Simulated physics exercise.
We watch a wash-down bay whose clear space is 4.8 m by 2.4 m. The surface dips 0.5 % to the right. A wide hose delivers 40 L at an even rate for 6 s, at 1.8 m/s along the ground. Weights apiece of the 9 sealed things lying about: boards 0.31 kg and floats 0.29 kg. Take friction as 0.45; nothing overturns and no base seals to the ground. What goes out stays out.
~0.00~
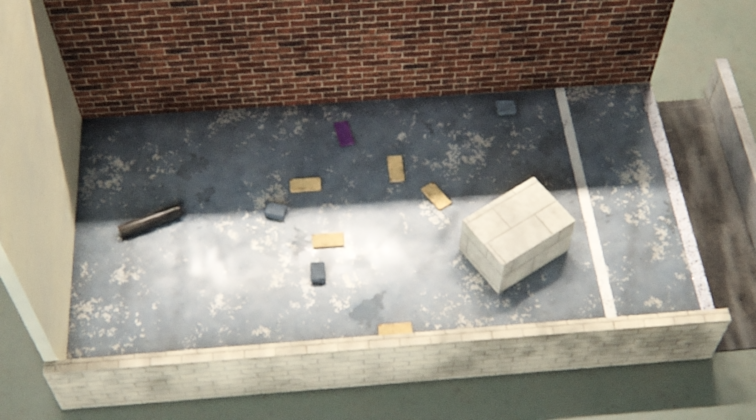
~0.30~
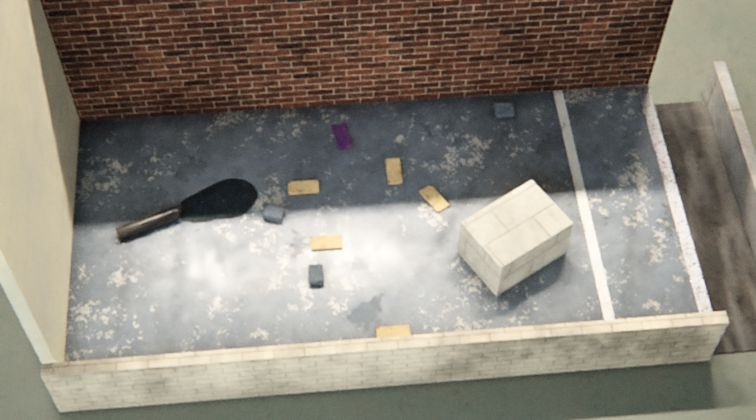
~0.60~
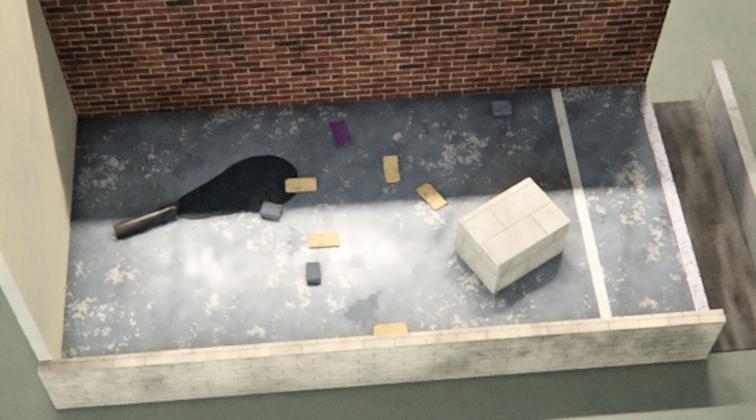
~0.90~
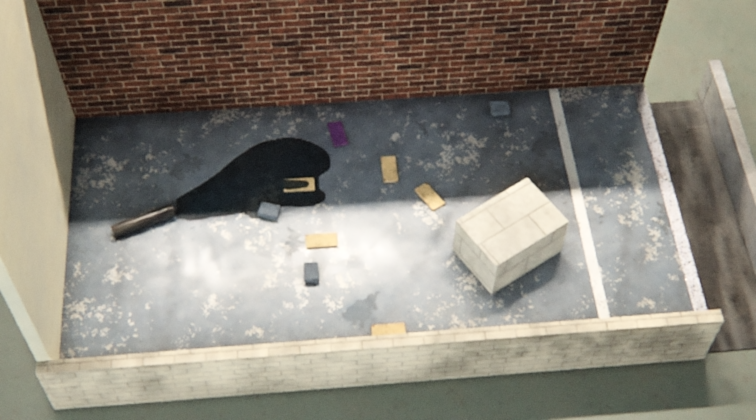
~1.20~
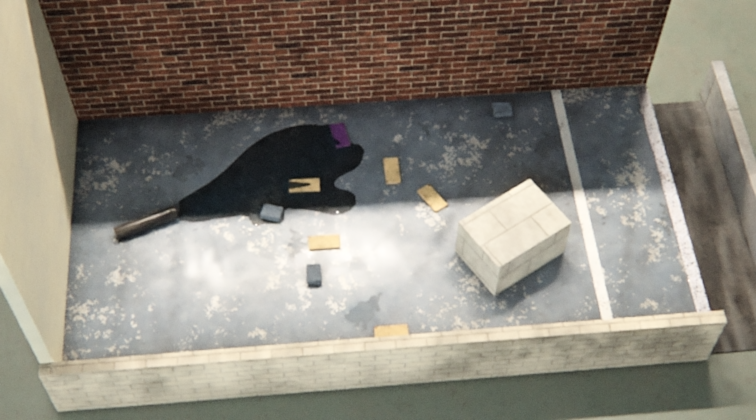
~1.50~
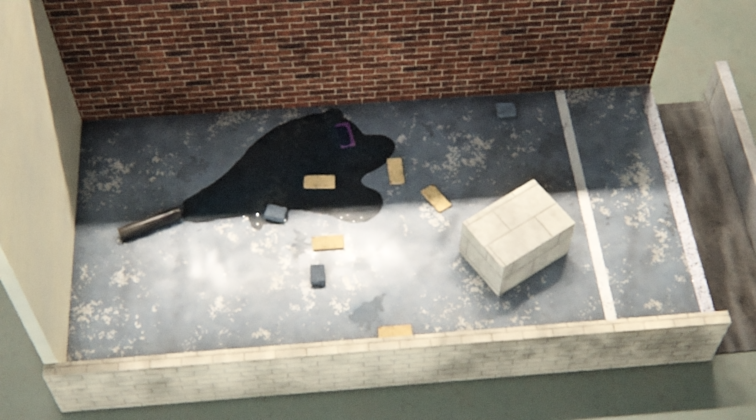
In a walled yard beside a brick wall, dark liquid poured from a pipe on the left and spread rightward across the ground, surrounding a yellow board, which shifted slightly, and reaching a purple one.
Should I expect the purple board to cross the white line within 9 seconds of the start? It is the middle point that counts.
Purple board crosses.
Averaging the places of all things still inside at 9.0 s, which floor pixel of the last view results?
Near (468, 199).
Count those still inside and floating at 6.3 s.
0 of them.
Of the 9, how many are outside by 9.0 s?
I count 0.
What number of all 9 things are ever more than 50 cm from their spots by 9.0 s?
I count 4.
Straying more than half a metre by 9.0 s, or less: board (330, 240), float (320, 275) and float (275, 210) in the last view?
In that order: Short of it, short of it, short of it.
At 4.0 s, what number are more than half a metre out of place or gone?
I count 2.
After 2.1 s the purple board is near (373, 123), 0.3 m from its start, aground; 0 of 9 are over the mark; 0 afloat.
After 4.0 s the purple board is near (486, 102), 1.3 m from its start, afloat; 0 of 9 are over the mark; 2 afloat.
After 6.3 s the purple board is near (545, 96), 1.8 m from its start, aground; 1 of 9 are over the mark; 0 afloat.
After 9.0 s the purple board is near (650, 95), 2.7 m from its start, aground; 3 of 9 are over the mark; 0 afloat.
